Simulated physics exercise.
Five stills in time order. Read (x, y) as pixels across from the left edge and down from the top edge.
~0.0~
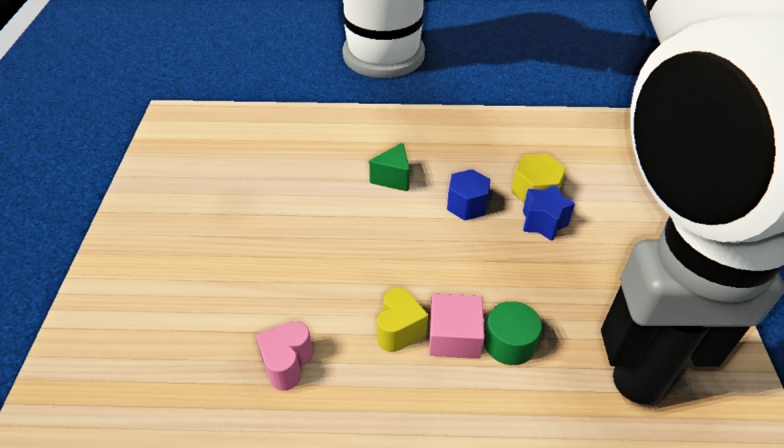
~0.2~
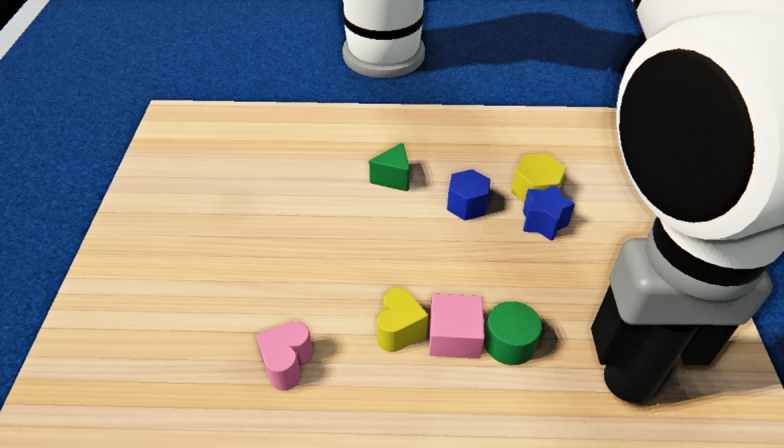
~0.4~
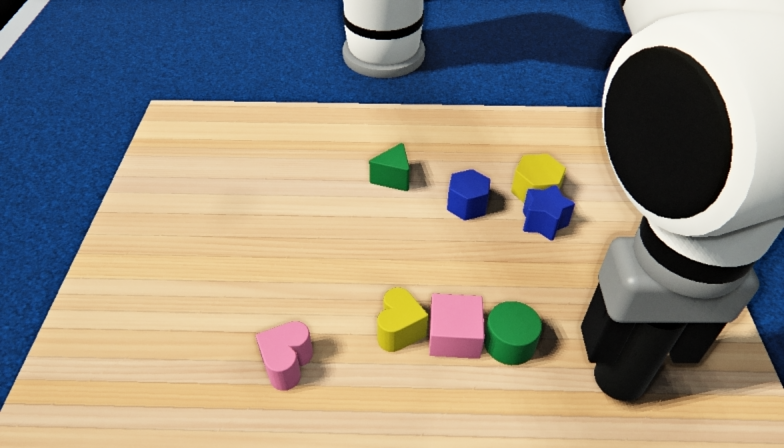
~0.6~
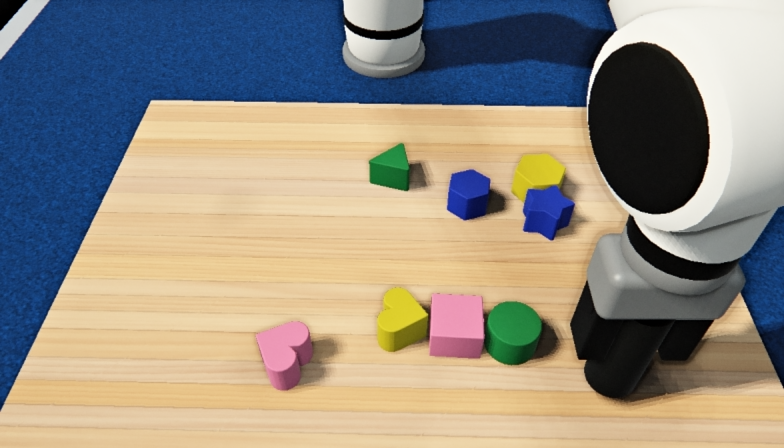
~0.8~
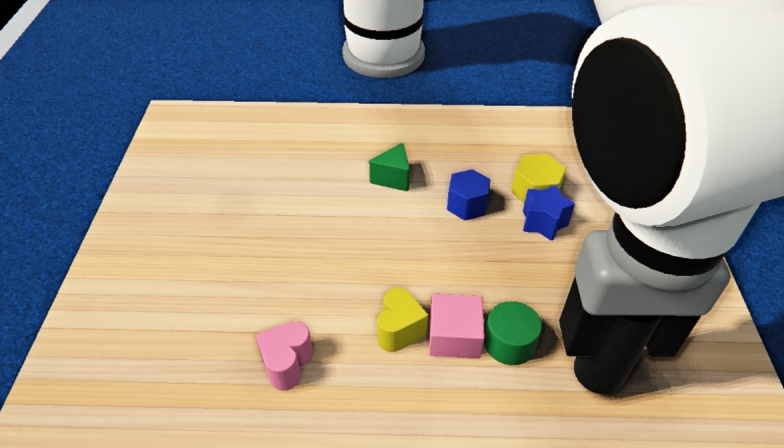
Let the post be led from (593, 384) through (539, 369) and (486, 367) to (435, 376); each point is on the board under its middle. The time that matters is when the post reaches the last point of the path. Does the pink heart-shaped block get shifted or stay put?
That block stays in place.
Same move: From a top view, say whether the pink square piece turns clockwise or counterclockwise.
It spins anti-clockwise.
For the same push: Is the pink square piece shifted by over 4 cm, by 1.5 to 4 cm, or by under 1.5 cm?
The block winds up 1.5 to 4 cm from where it is now.
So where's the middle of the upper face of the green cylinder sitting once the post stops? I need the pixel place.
The centre of its top face lies at (486, 303).
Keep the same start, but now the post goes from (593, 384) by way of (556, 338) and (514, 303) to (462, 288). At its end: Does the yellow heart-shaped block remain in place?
That would be a no.
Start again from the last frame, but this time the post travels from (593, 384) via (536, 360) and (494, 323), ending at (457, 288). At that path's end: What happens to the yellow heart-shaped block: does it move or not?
By the end it has moved.
What follows on the original path. One third of the way, post (541, 358); pink square piece (450, 312); green cylinder (504, 316).
Two thirds of the way, post (488, 356); yellow heart-shaped block (384, 308), turned 15° clockwise; pink square piece (433, 306), turned 25° anticlockwise; green cylinder (486, 303).
At the end, post (436, 366); pink heart-shaped block in place; yellow heart-shaped block (384, 308), turned 15° clockwise; pink square piece (433, 306), turned 25° anticlockwise; green cylinder (486, 303).
